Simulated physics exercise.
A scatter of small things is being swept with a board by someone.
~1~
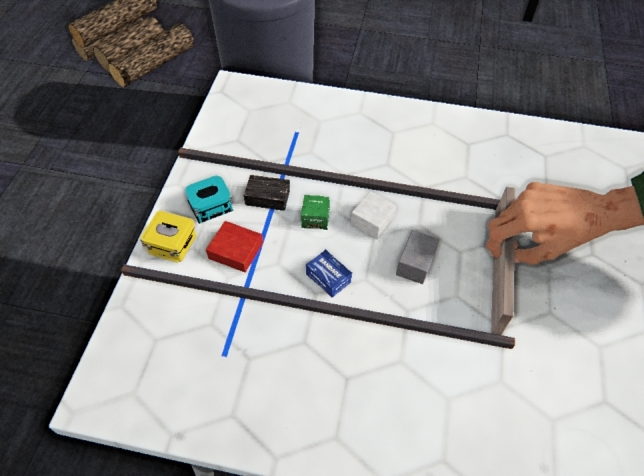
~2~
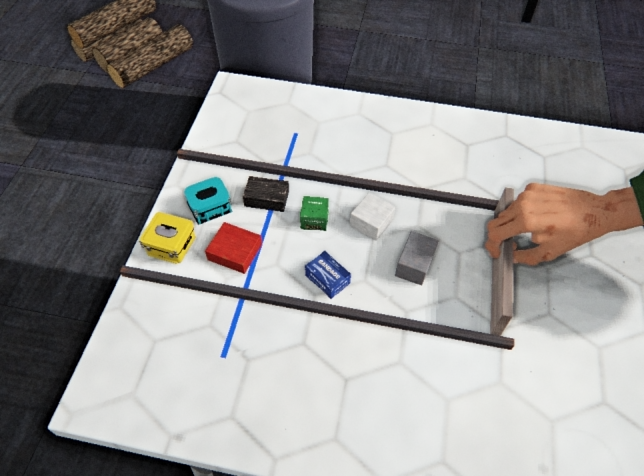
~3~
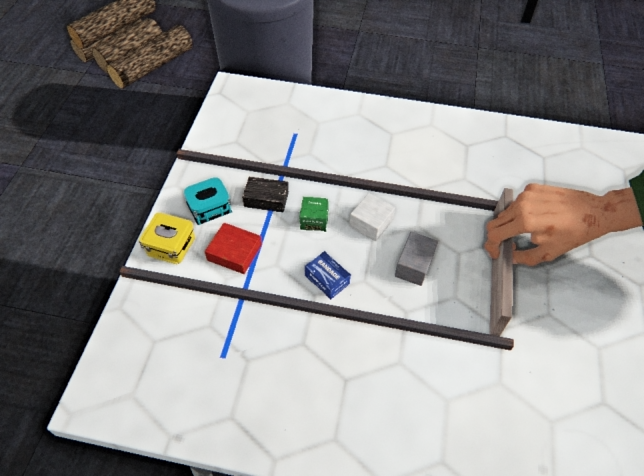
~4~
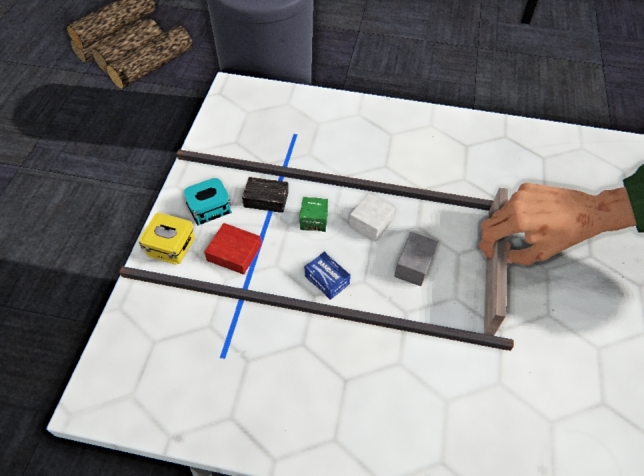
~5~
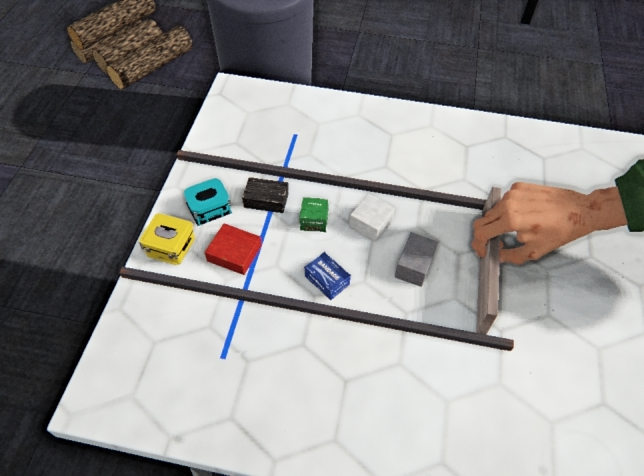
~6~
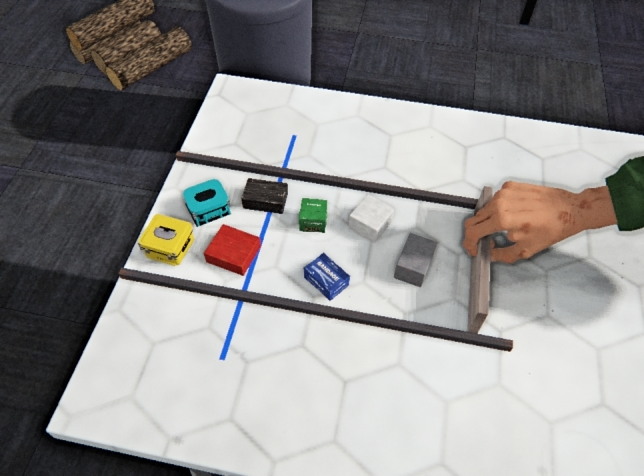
A hand slides a board slightly left between two rails toward several small, still objects.
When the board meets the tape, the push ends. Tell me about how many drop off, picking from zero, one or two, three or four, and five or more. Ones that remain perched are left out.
Those that leave the table: Not one.
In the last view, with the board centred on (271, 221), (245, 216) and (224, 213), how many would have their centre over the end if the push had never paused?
Middles past end - pos 1: 0, pos 2: 0, pos 3: 2.
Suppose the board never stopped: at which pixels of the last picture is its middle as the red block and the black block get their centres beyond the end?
(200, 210) and (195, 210), more or less.
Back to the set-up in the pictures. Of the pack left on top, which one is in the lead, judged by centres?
It's the yellow case that is foremost.
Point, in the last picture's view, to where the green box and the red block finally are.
You'll find the first one at (221, 211) and the second at (204, 240).
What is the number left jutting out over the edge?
The total would be 0.
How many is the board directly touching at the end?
At rest, 3 are in contact.
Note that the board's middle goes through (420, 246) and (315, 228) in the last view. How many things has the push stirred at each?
1, then 5.
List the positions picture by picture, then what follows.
In the first picture, yellow case (170, 237); turquoise case (209, 199); red block (235, 246); board (504, 258); tape (266, 229).
In the second picture, turquoise case (208, 200); blue box (328, 275).
In the third picture, red block (234, 248); black block (266, 194).
In the fourth picture, yellow case (169, 239); white block (372, 218).
In the fifth picture, turquoise case (208, 201); grey block (416, 260).
In the sixth picture, yellow case (168, 240); turquoise case (207, 202); red block (233, 250); board (480, 257); tape (263, 232).
Early on, none off yet; yellow case at rest near (168, 240); turquoise case at rest near (207, 202); red block at rest near (233, 250).
A while later, none off yet; yellow case at rest near (168, 240); turquoise case at rest near (205, 202); red block moving near (229, 248).
Finally, the number that fall off is zero.
